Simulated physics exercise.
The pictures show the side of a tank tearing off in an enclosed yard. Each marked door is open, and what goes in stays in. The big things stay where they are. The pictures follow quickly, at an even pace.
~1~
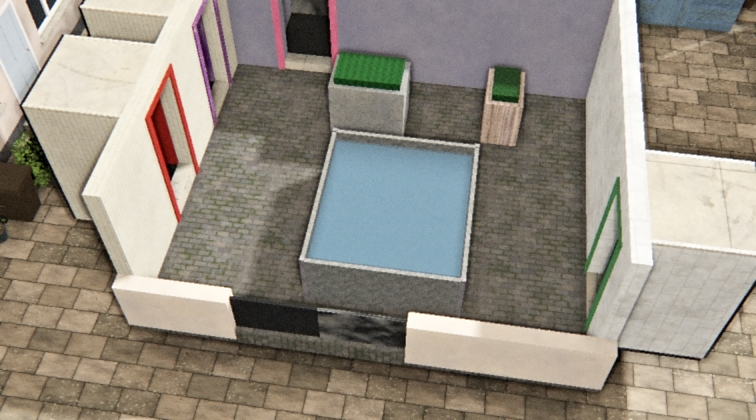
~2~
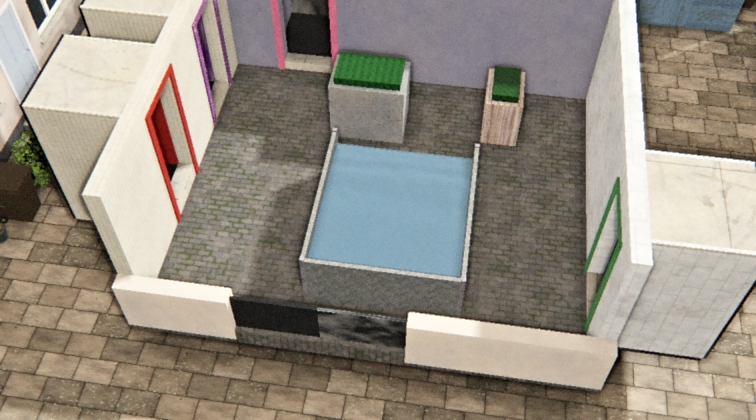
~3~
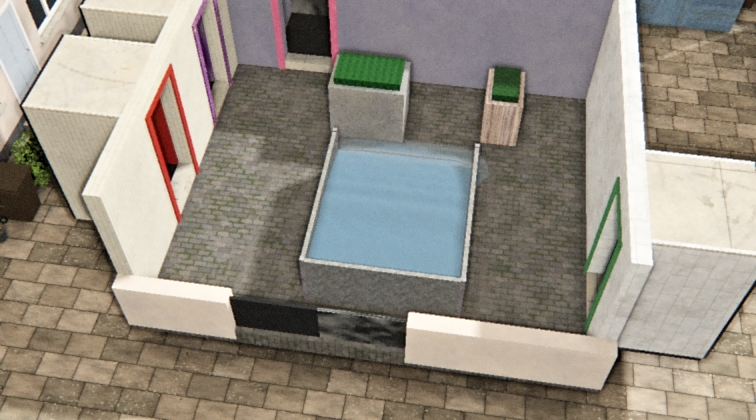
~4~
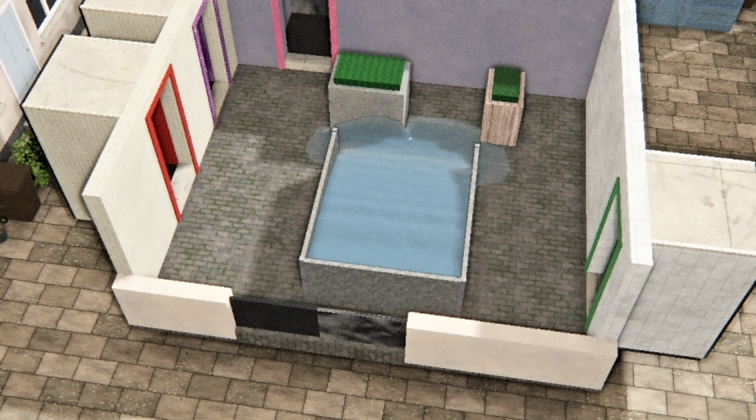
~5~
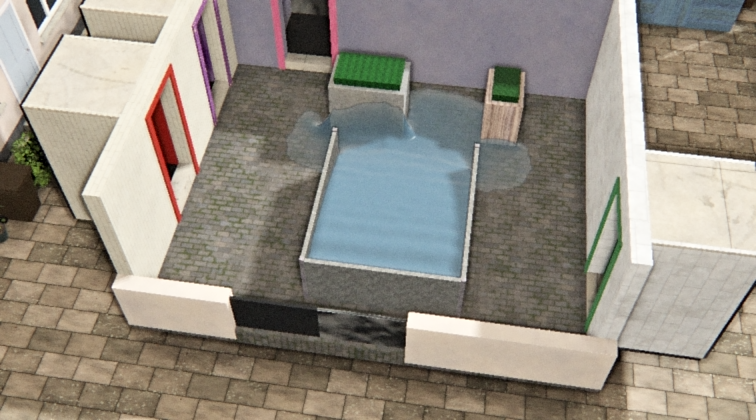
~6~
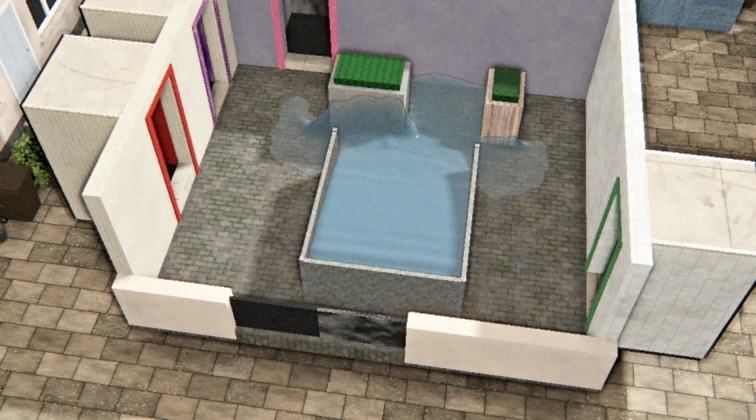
A walled yard with grey brick paving is seen from high above, with tan paving outside. A grey tank of blue water sits in the middle, two planters topped with green behind it, a red-framed doorway at left and a green-framed opening at right. The tank's far side disappears, and water pours out through the gap, spreading back around the planters and curling outward to both sides, while the camera stays still.
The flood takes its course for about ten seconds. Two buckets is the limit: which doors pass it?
The green door takes more than that; the pink door stays under that; the purple door takes more than that; the red door stays under that.
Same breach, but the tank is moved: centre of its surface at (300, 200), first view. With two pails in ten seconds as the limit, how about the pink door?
One by one: The pink door takes more.
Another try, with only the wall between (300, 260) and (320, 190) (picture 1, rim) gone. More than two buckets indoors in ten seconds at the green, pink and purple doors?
My reading: The green one is over, the pink one is over, the purple one floods.
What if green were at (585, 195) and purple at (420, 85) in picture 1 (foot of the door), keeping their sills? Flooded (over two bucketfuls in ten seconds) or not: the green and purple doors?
The green door takes more, the purple door lets more in.
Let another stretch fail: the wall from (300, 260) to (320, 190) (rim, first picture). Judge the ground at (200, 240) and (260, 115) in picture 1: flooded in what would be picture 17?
In turn: Flooded, covered.
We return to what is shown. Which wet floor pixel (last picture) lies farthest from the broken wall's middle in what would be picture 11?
Around (238, 66).
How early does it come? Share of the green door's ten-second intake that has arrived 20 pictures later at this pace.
About 0 per cent.
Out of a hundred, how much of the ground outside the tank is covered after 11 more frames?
Roughly 60 per cent.
A moment on, water covers 50 % of the floor; the green door not reached, the pink door wet at the sill, nothing in, the purple door wet at the sill, nothing in, the red door not reached.
Next, water covers 60 % of the floor; the green door not reached, the pink door wet at the sill, nothing in, the purple door over two buckets in, the red door wet at the sill, nothing in.
Then, water covers 85 % of the floor; the green door wet at the sill, nothing in, the pink door wet at the sill, nothing in, the purple door far over two buckets in, the red door wet at the sill, nothing in.
Later, water covers 100 % of the floor; the green door under two buckets in, the pink door wet at the sill, nothing in, the purple door far over two buckets in, the red door wet at the sill, nothing in.
In the end, water covers 100 % of the floor; the green door far over two buckets in, the pink door wet at the sill, nothing in, the purple door far over two buckets in, the red door wet at the sill, nothing in.
